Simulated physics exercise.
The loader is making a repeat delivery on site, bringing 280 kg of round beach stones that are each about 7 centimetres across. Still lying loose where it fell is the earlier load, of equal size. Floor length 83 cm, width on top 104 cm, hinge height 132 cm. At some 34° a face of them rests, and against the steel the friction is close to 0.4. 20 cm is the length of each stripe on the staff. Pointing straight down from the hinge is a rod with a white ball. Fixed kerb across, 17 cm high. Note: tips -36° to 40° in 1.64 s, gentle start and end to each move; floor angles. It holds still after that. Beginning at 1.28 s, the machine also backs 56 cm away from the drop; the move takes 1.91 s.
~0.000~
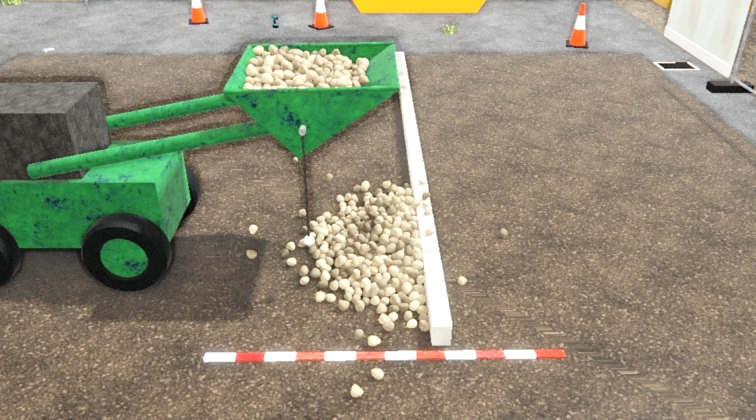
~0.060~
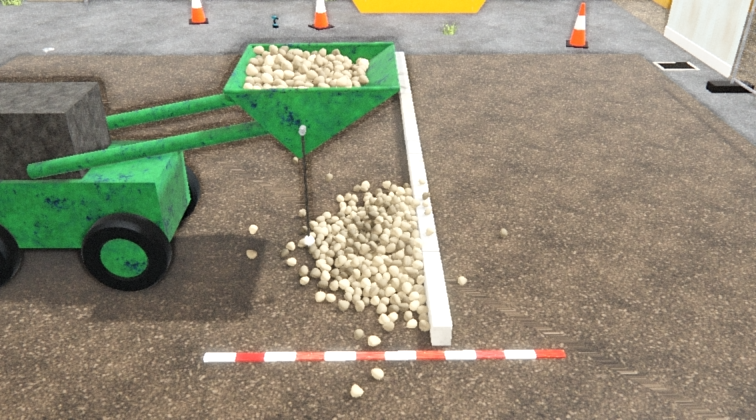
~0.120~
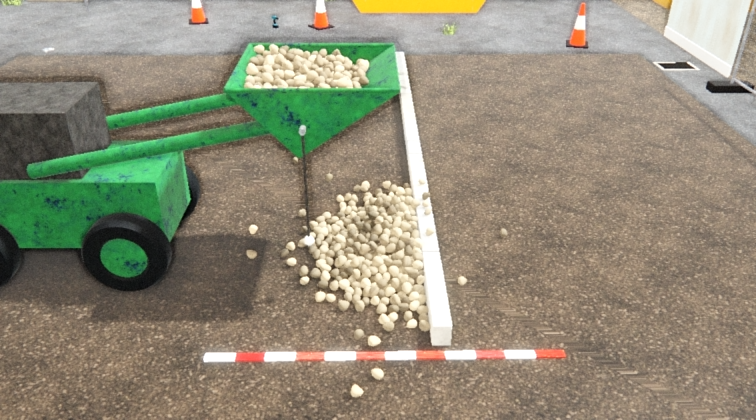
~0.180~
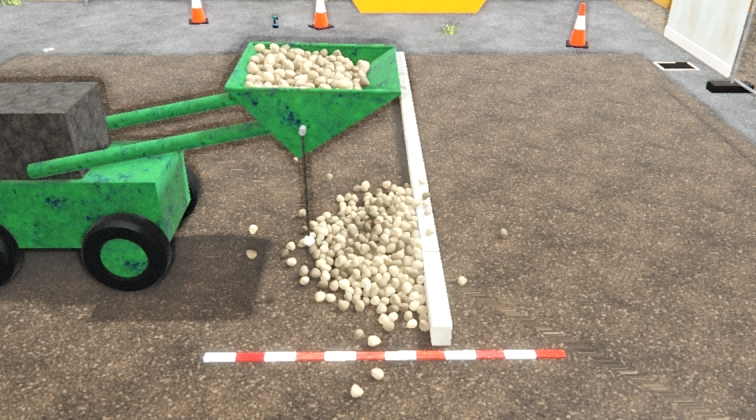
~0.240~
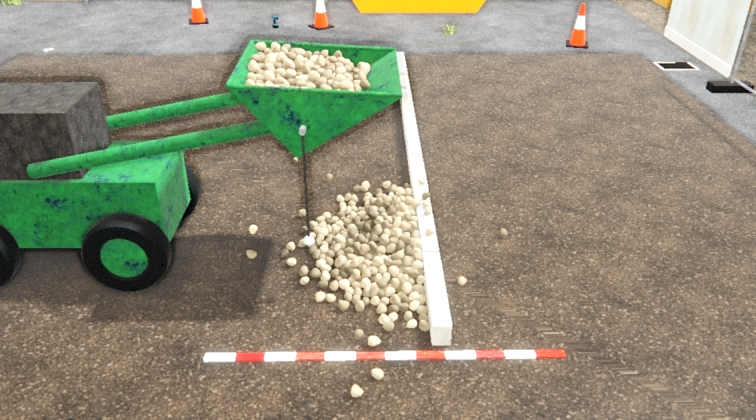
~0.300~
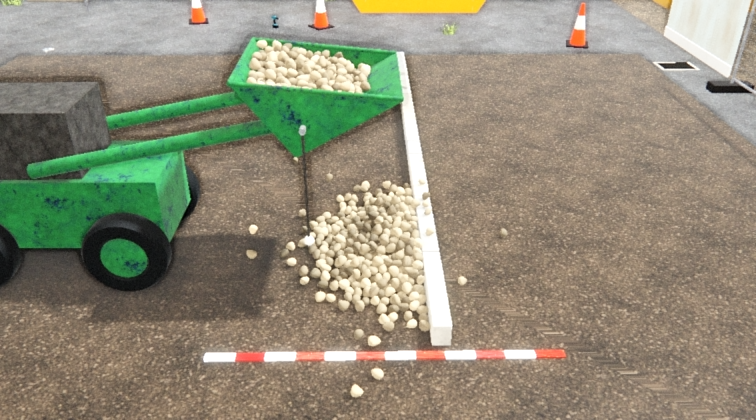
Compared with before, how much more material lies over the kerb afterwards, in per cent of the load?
Some 39 per cent of a load more.
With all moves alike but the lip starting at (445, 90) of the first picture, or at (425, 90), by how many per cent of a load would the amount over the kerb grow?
Near 85 in a hundred first, near 65 in a hundred second.
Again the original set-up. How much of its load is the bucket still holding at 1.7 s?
Some 20 percent, roughly.
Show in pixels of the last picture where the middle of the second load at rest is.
In the last view, somewhere near (416, 235).
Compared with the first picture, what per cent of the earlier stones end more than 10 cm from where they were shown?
Close to 10 in a hundred of them.
After 1.2 s the floor is at 28°; in per cent of one load, 98 in the bucket, 102 on this side of the kerb; the foremost stones are at (438, 216).
After 1.7 s the floor is at 40°; in per cent of one load, 19 in the bucket, 170 on this side of the kerb, 10 over the kerb; the foremost stones are at (484, 239).
After 3.6 s the floor is at 40°; in per cent of one load, 0 in the bucket, 160 on this side of the kerb, 40 over the kerb; the foremost stones are at (626, 238).
After 6.2 s the floor is at 40°; in per cent of one load, 0 in the bucket, 160 on this side of the kerb, 40 over the kerb; the foremost stones are at (626, 238). Net gain over the kerb, 39.
